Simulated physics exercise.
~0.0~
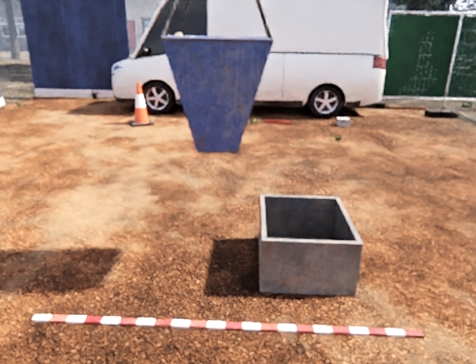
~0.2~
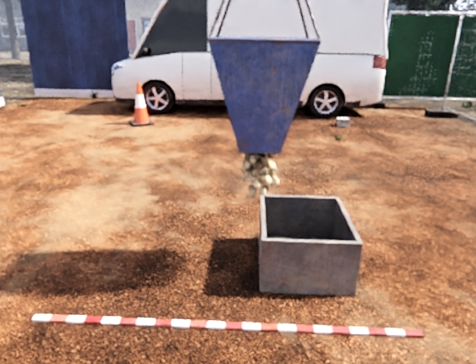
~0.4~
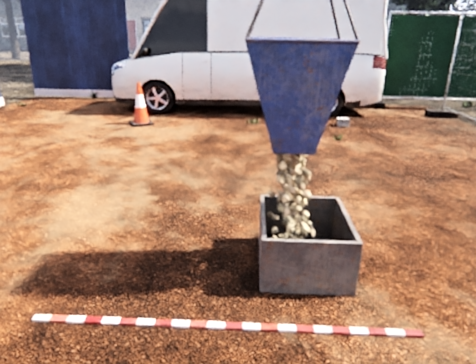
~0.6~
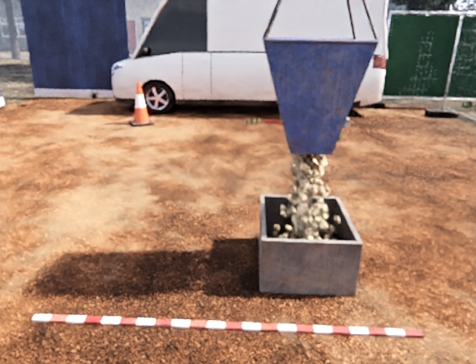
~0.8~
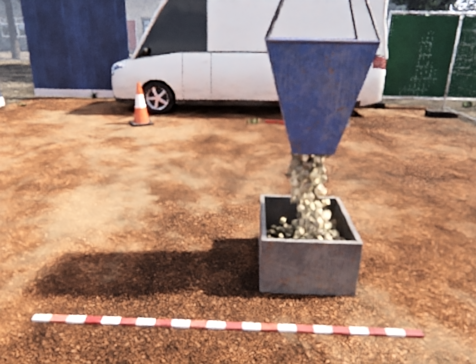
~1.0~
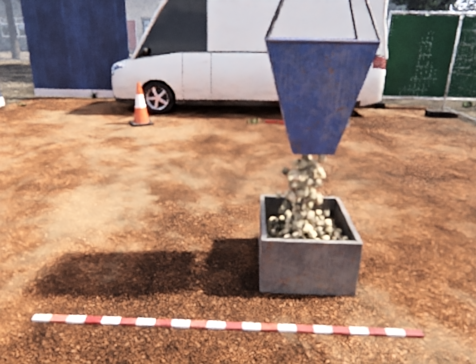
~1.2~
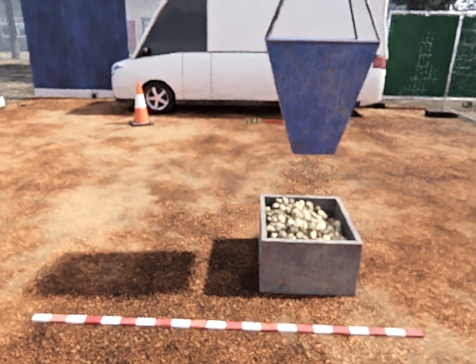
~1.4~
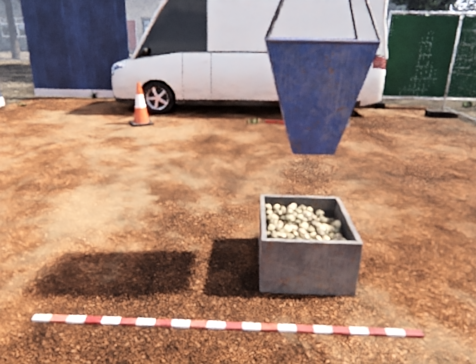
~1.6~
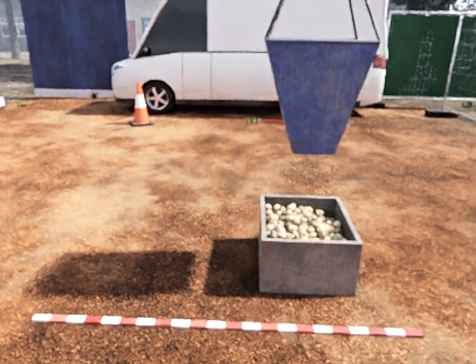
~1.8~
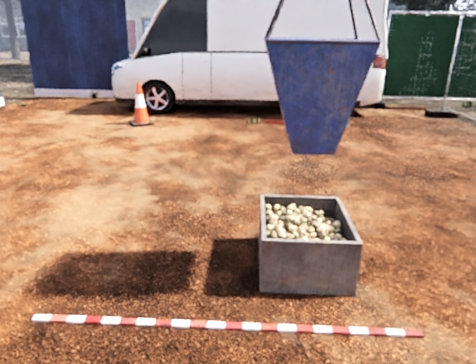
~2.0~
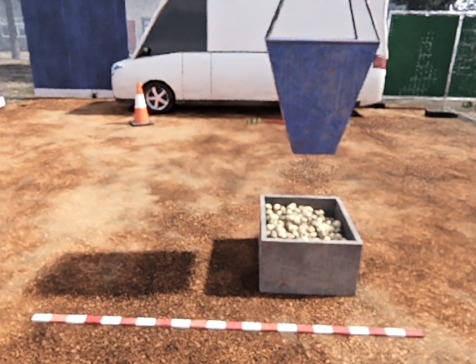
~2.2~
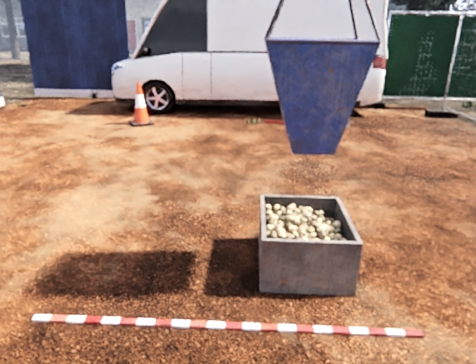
The clip opens on a blue, tapering skip hanging over reddish, gravelly ground, with an open grey bin below to its right, a red and white striped pole in front, and a white van and traffic cone behind. The skip glides right without swinging, and pale stones begin to spill from its bottom. As it moves over the bin, the stream thickens and pours inside. The skip then stops and hangs still while the last stones drop out. The pile settles, and all the stones end up lying in the bin beneath the motionless skip.
